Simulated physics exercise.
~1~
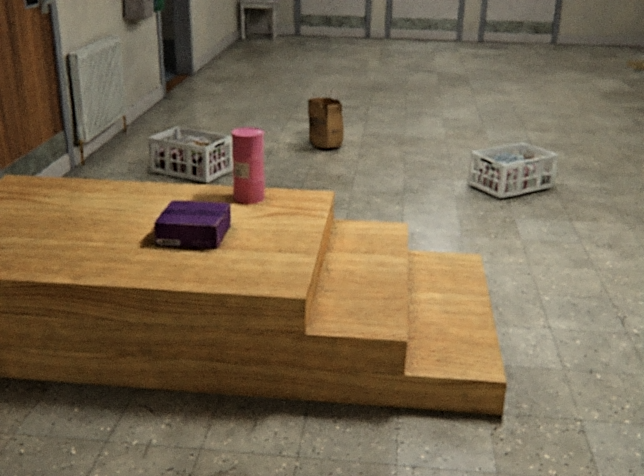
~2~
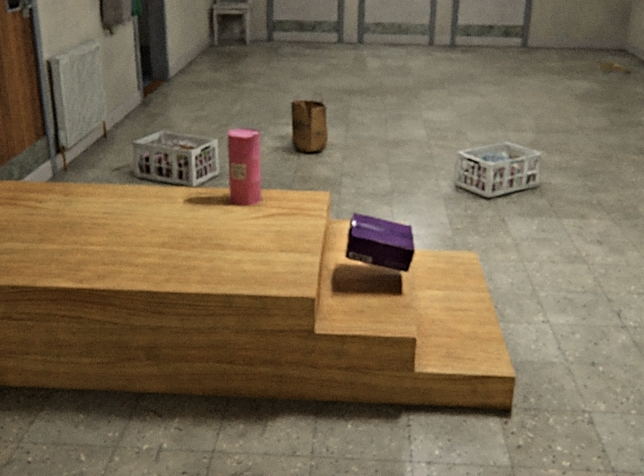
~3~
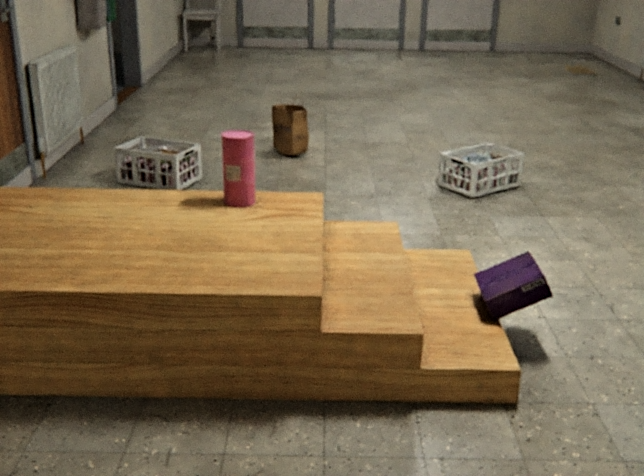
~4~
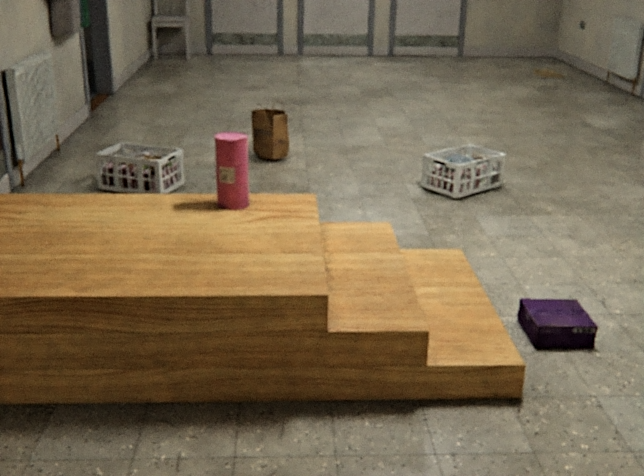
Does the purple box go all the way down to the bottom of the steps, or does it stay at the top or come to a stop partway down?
It goes all the way to the bottom, ending flat on the tiled floor to the right of the steps.
